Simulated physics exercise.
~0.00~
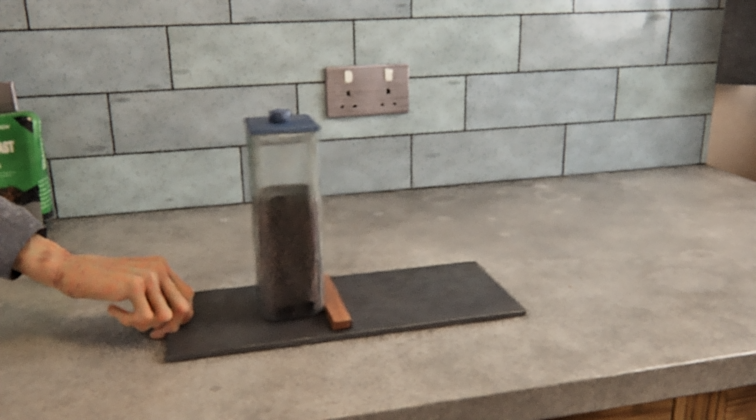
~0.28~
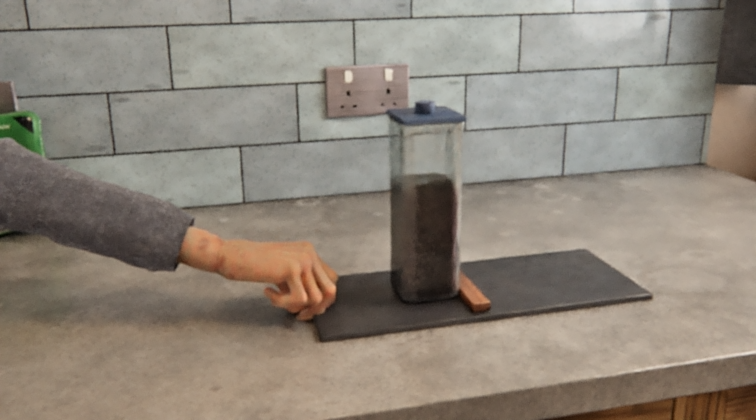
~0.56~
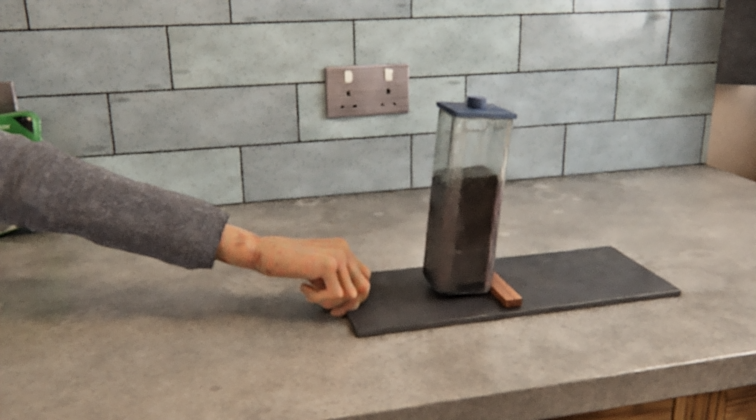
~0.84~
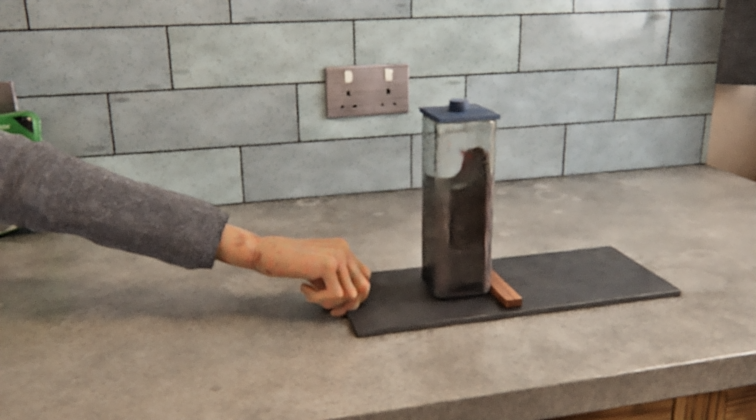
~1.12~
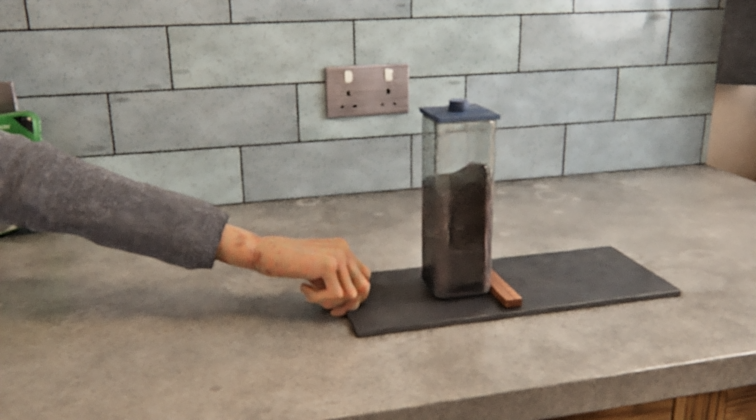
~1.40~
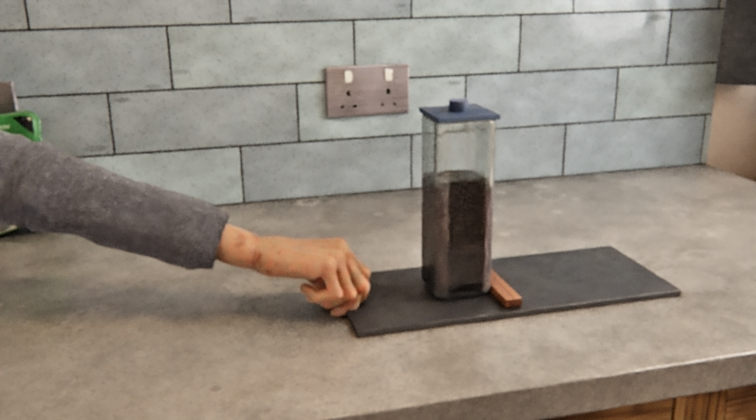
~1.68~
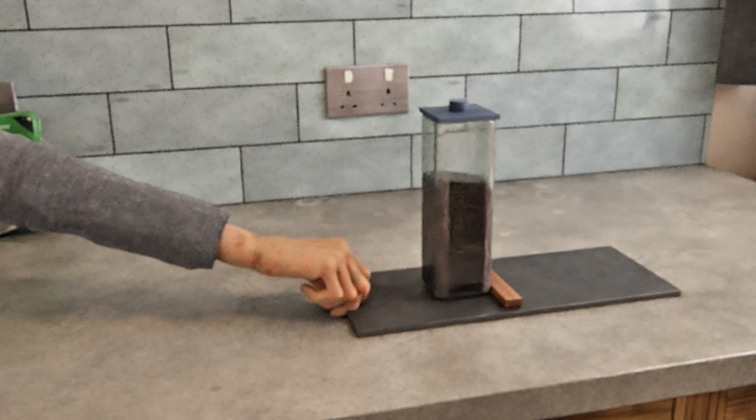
A dark board carrying a tall, clear capped container partly filled with something dark slid right across the counter, guided by a hand, then stopped; the container tipped slightly, its contents sloshed up one side, and it settled upright beside the wooden strip.
